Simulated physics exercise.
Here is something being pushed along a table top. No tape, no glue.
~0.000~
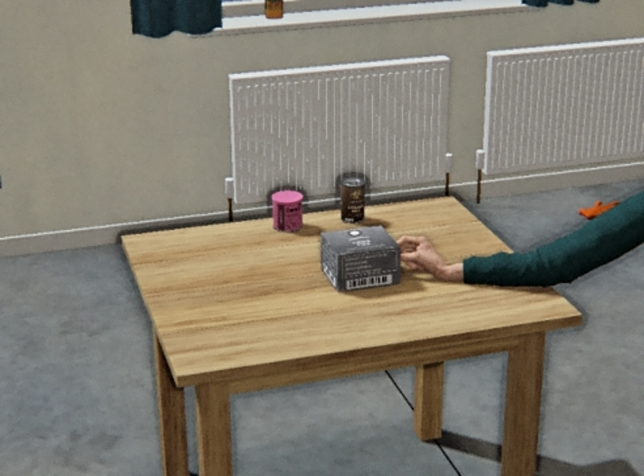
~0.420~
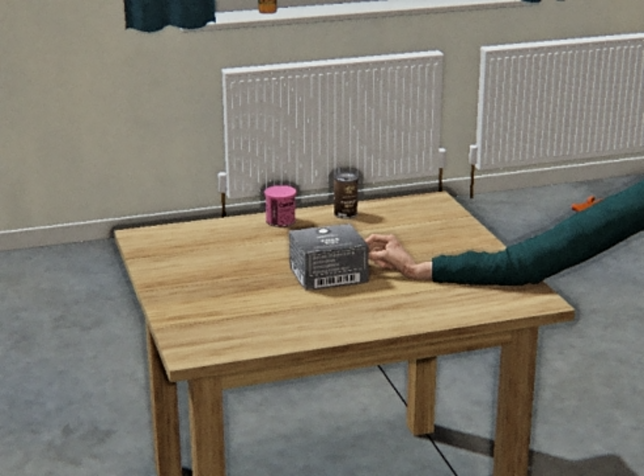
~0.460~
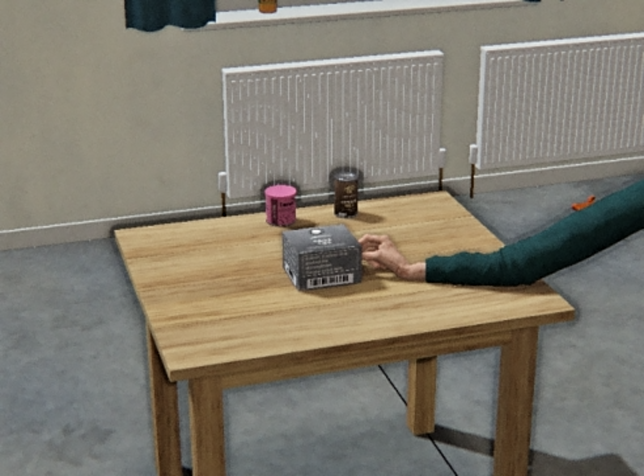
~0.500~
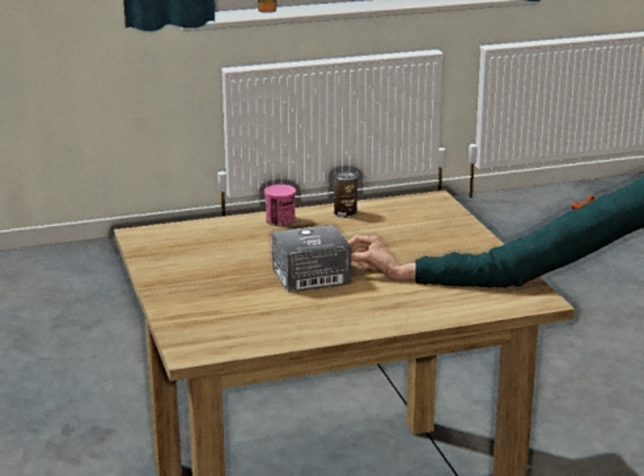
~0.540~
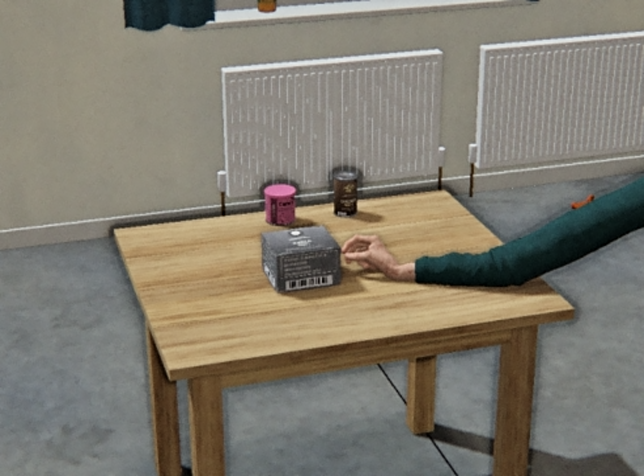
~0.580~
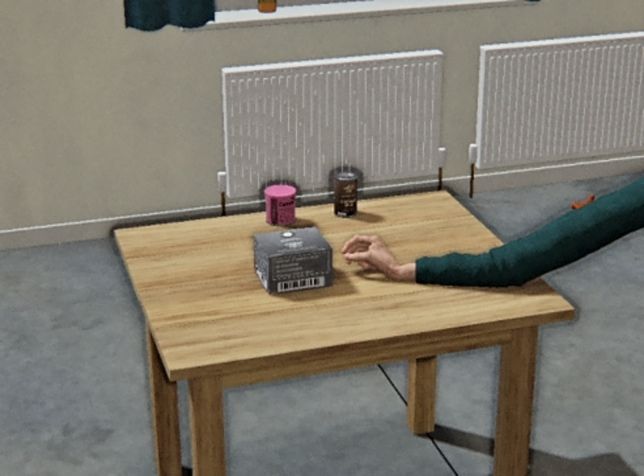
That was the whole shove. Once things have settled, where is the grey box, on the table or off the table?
The grey box stays on the table.
Around 0.68 s, grey box displaced a little near (280, 262).
Around 0.78 s, grey box resting near (280, 260).
Finally (1.3 s), moved from the start, grey box. Final places as the last picture's camera would see them, grey box near (279, 262).
